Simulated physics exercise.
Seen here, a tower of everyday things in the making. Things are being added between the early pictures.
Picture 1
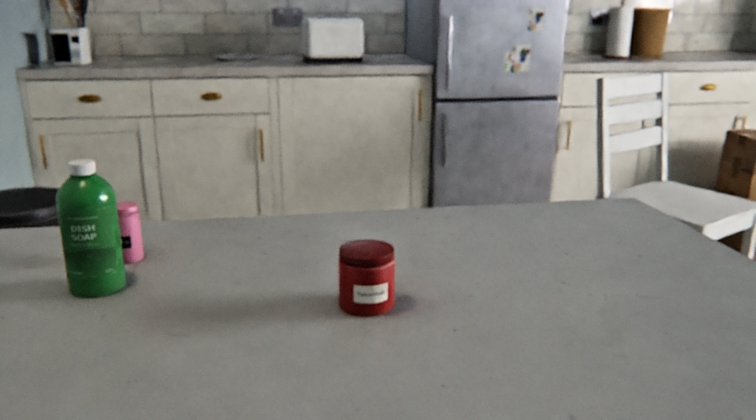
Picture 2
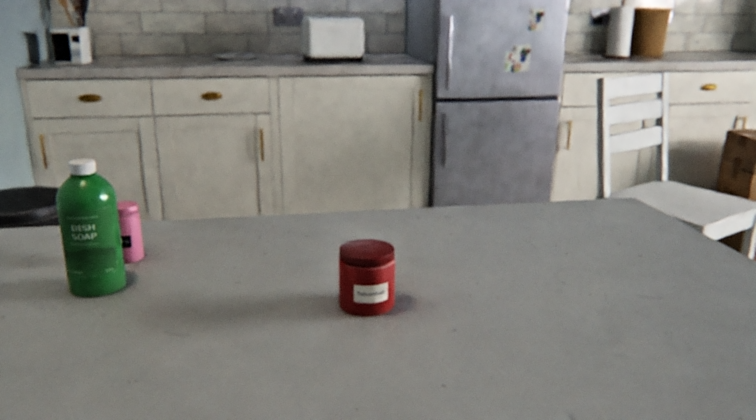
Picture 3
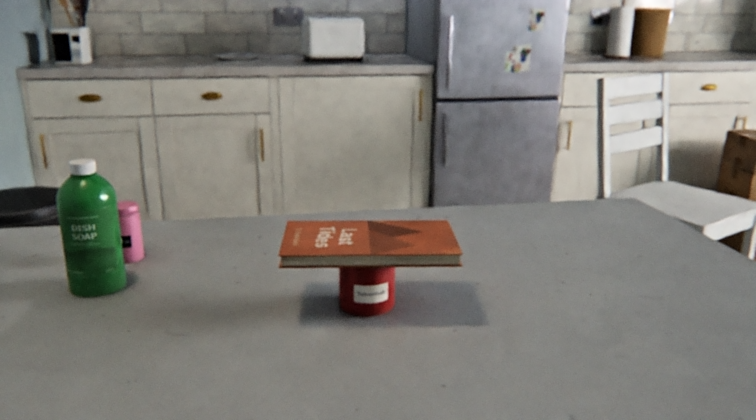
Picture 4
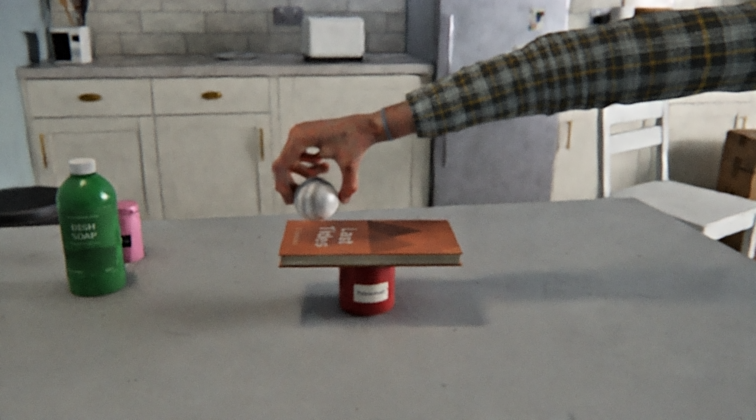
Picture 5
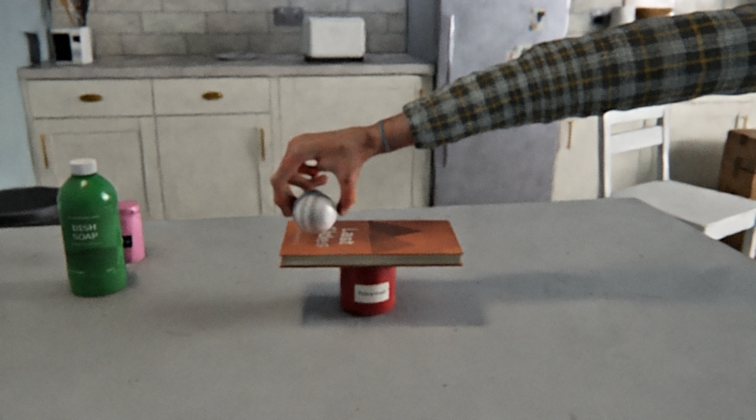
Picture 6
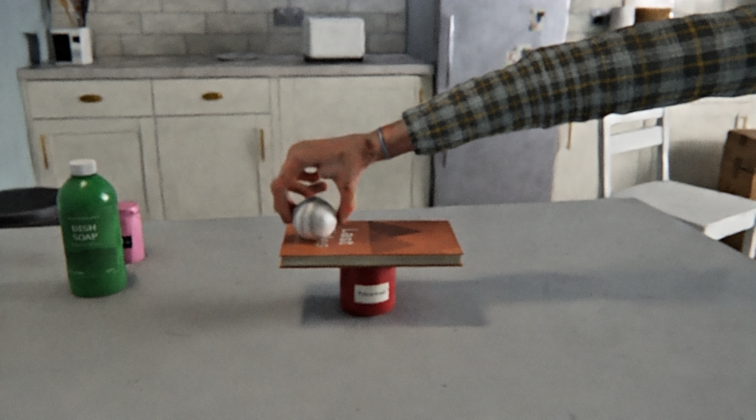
A kitchen with pale cabinets, a grey fridge and a white chair is seen from a still camera facing a grey table. A green dish soap bottle stands at left before a pink shaker, with a red jar near the middle. An orange book appears flat across the jar, then a hand in a plaid sleeve reaches from the right and lowers a white onion onto the book's left side.
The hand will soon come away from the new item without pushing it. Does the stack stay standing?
Most likely the pile survives.
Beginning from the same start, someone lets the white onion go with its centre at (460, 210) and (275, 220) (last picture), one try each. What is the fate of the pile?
On the first release the pile caves in, while on the second it caves in.
Then, 0.50 s on from there, no change.
Then, 1.30 s on from there, white onion resting near (314, 219).
In the end, all 5 unmoved. At the end, from the last picture's camera, white onion near (314, 219). The pile keeps its balance.
